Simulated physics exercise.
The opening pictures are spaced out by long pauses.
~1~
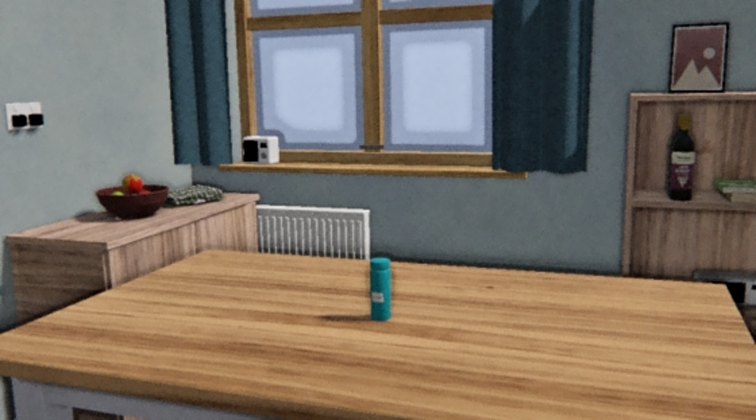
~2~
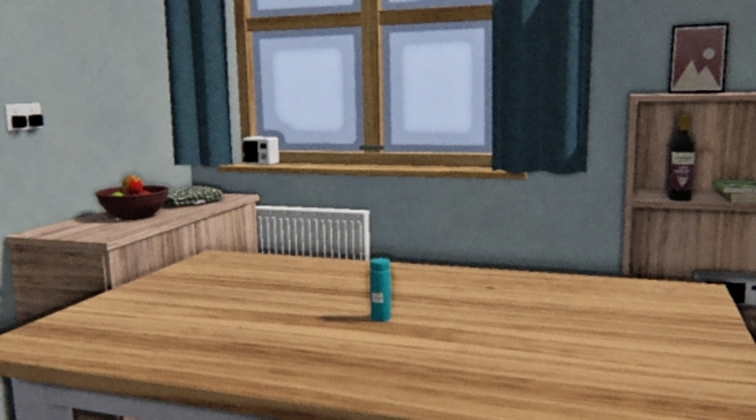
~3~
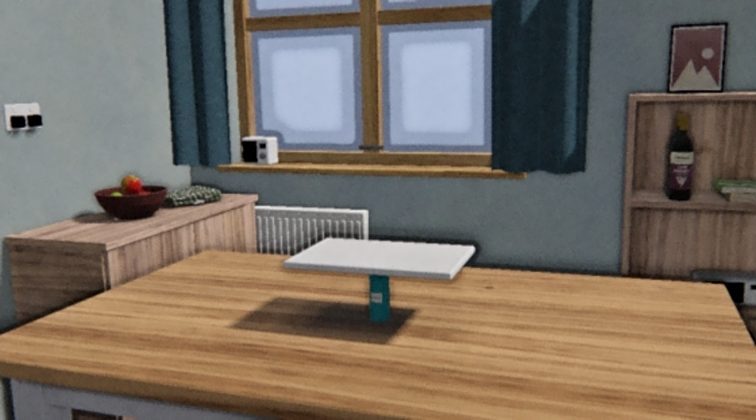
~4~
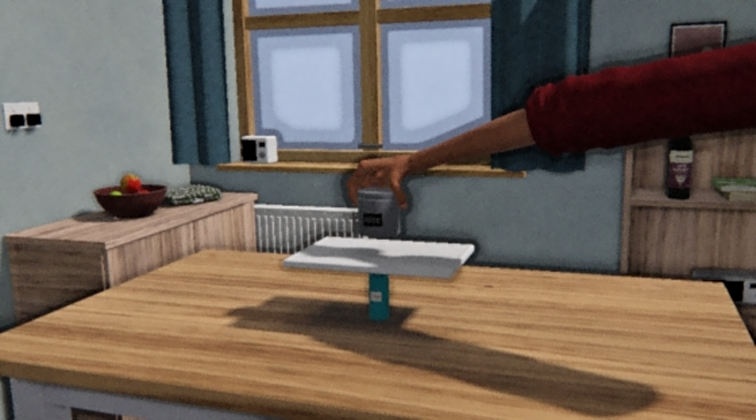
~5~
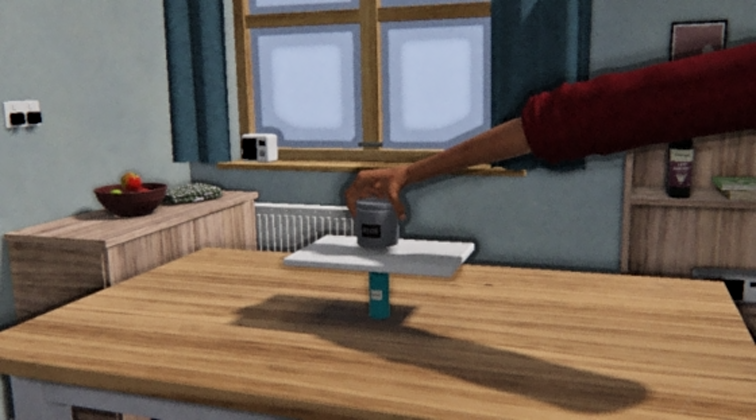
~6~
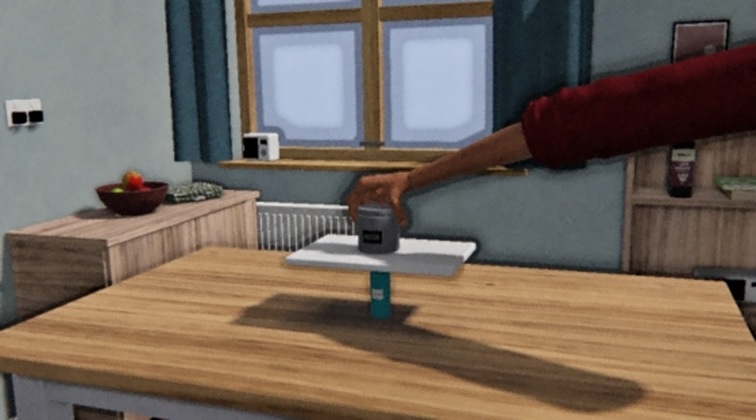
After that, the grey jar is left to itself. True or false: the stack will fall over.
False.
Then, 0.30 s later than the last frame, all is still.
Then, 1.00 s later than the last frame, grey jar resting near (379, 229).
When it is over, all 3 as before. End places, in pixels of the last picture, grey jar near (379, 229). The stack stays up.
